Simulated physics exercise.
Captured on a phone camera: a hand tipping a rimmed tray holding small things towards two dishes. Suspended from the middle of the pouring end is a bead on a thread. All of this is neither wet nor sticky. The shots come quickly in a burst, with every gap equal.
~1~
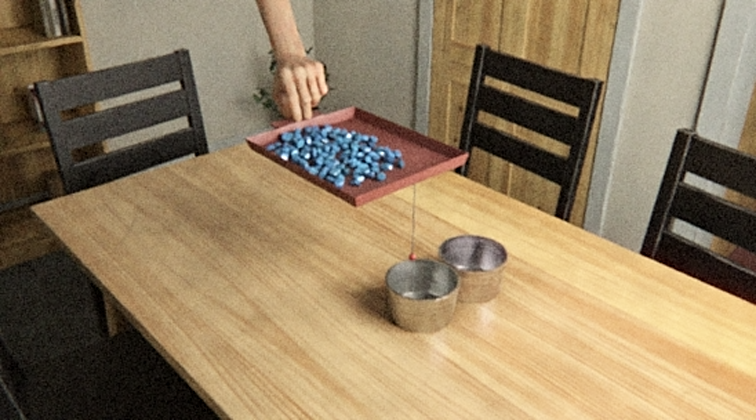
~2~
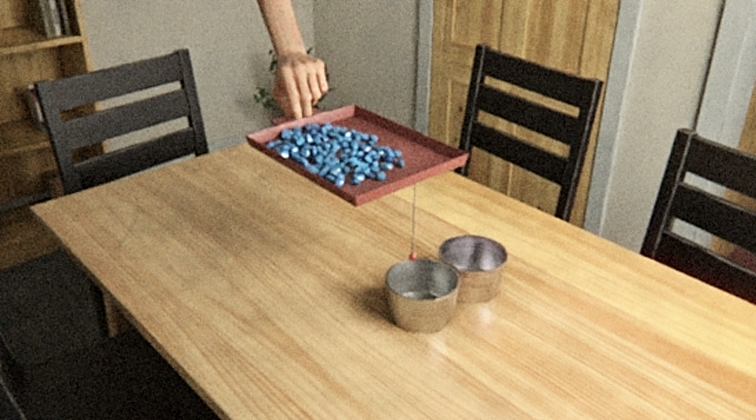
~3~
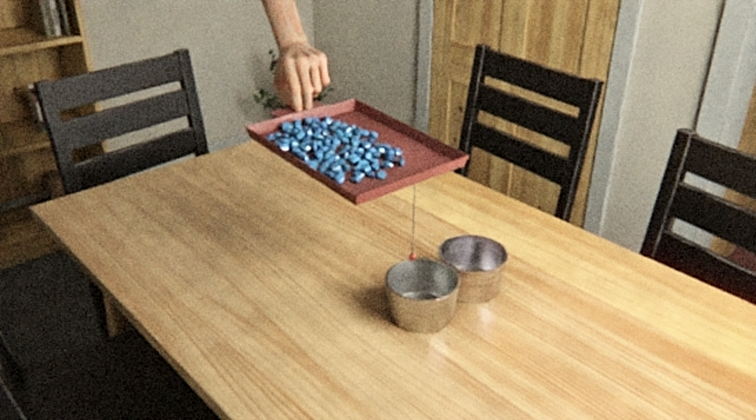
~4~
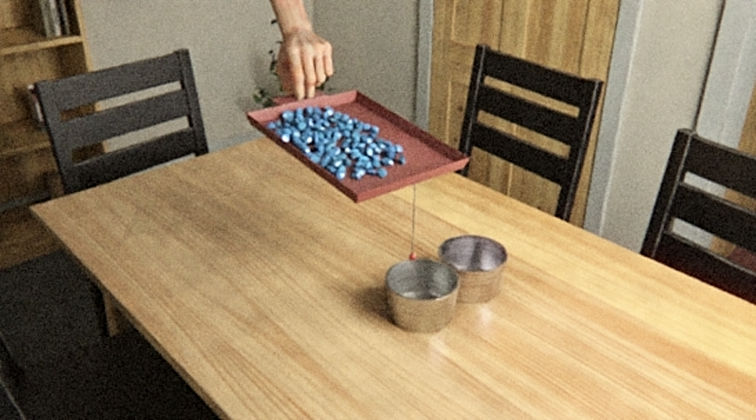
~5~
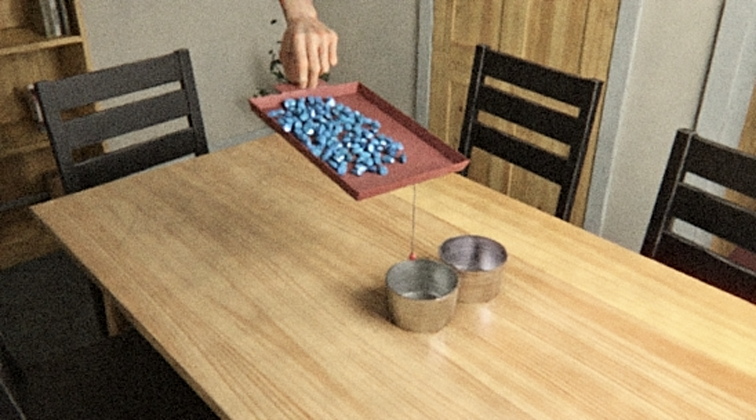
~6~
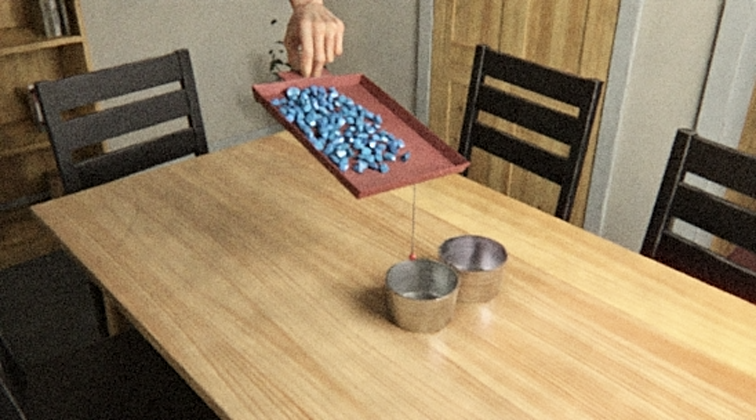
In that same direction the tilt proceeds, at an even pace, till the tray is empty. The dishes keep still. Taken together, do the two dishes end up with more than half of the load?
Honestly, the catch comes out above half of the load.
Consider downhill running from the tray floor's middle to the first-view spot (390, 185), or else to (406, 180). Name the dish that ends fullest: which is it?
Okay, first try the left-side one, second try the left-side one.
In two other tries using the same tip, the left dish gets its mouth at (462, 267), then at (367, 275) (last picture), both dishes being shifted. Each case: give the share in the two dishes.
It works out to 60 percent and then 10 percent.
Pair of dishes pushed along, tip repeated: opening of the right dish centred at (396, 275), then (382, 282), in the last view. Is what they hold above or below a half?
First shift, a minority share; second shift, a minority share.
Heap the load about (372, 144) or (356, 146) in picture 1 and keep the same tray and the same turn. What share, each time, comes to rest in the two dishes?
In order, 90 % then 90 %.
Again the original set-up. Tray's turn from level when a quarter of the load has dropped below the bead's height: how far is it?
Somewhere around 75 degrees.
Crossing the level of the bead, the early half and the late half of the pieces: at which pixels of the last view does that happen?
The first part passes (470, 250); everything after passes (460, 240).
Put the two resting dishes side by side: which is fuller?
Simple - it is the one placed right.
Just after the last frame, tray tipped steeply; the larger part on the tray; just a few in the right dish; roughly a quarter in the air.
A moment on, tray tipped past a quarter turn; about a tenth on the tray; about a tenth in the left dish; roughly half in the right dish; about a tenth outside both; about a tenth in the air.
Further on, tray tipped past a quarter turn; roughly a quarter in the left dish; roughly two thirds in the right dish; about a tenth outside both.
When it is over, tray tipped past a quarter turn; roughly a quarter in the left dish; roughly two thirds in the right dish; about a tenth outside both.
